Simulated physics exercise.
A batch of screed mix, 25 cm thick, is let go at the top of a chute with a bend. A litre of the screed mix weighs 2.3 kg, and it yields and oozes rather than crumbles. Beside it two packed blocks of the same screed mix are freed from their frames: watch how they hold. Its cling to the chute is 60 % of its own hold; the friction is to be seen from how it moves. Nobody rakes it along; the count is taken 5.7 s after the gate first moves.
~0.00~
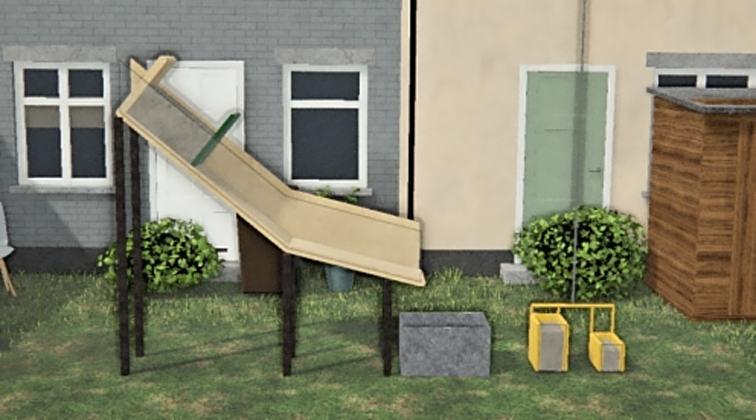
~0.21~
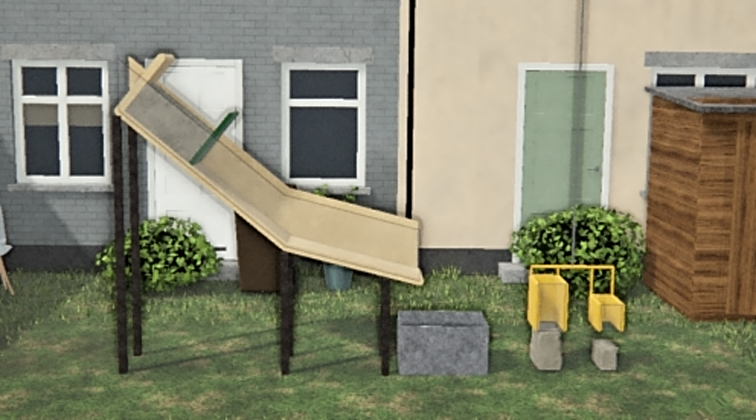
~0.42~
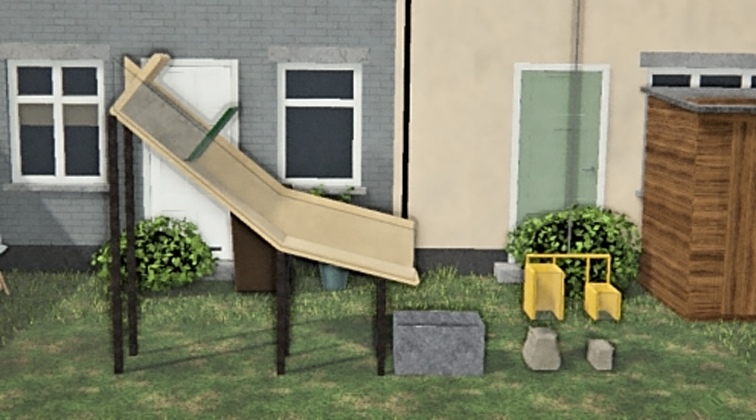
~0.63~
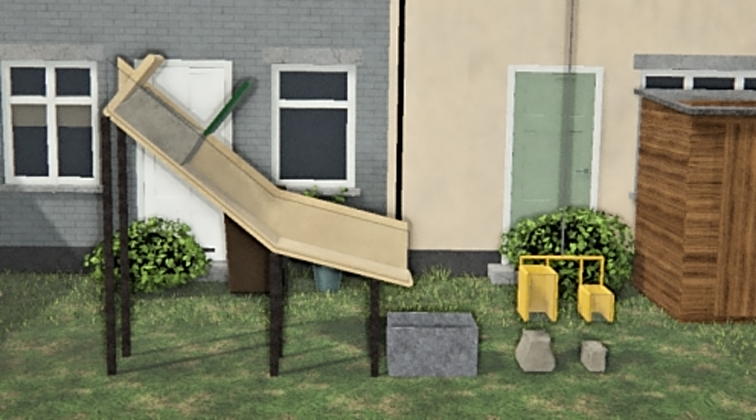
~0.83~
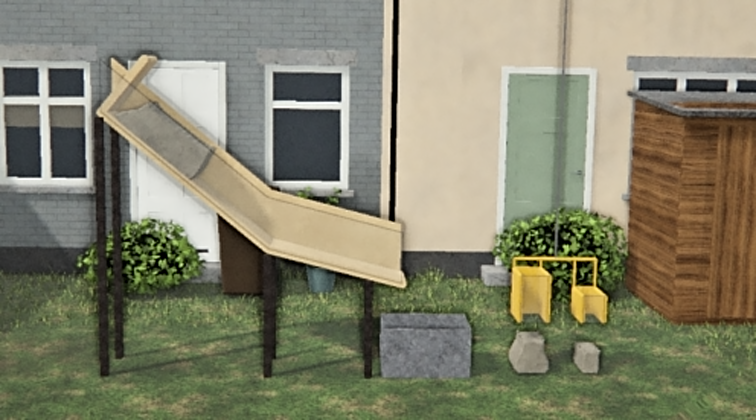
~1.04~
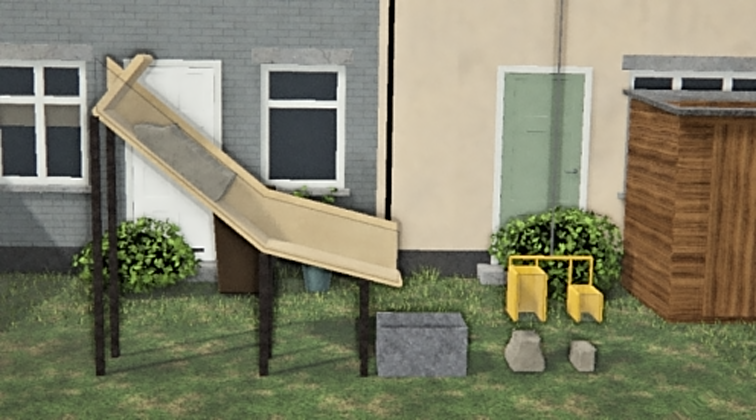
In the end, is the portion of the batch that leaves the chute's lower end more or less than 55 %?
The portion of the batch that leaves the chute's lower end is less than 55 %.
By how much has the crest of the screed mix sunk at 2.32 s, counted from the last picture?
About 69.5 cm.
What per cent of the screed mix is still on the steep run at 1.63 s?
Near 30 %.
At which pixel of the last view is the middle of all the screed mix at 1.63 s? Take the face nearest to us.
At about (288, 236).
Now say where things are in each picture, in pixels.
In the first picture, foremost bit of the screed mix at (209, 139); block heights 30 cm, 17 cm (left to right).
In the second picture, foremost bit of the screed mix at (208, 138); block heights 28 cm, 17 cm (left to right).
In the third picture, foremost bit of the screed mix at (203, 138); block heights 25 cm, 17 cm (left to right).
In the fourth picture, foremost bit of the screed mix at (200, 138); block heights 24 cm, 17 cm (left to right).
In the fifth picture, foremost bit of the screed mix at (208, 154); block heights 24 cm, 17 cm (left to right).
In the sixth picture, foremost bit of the screed mix at (231, 181); block heights 24 cm, 17 cm (left to right).
After 1.63 s, 29 % is on the steep run, 71 % on the flatter one and 0 % past the end.
After 2.32 s, 4 % is on the steep run, 96 % on the flatter one and 0 % past the end.
After 3.01 s, 4 % is on the steep run, 96 % on the flatter one and 0 % past the end.
After 3.70 s, 4 % is on the steep run, 96 % on the flatter one and 0 % past the end.
After 6.07 s, 4 % is on the steep run, 96 % on the flatter one and 0 % past the end.
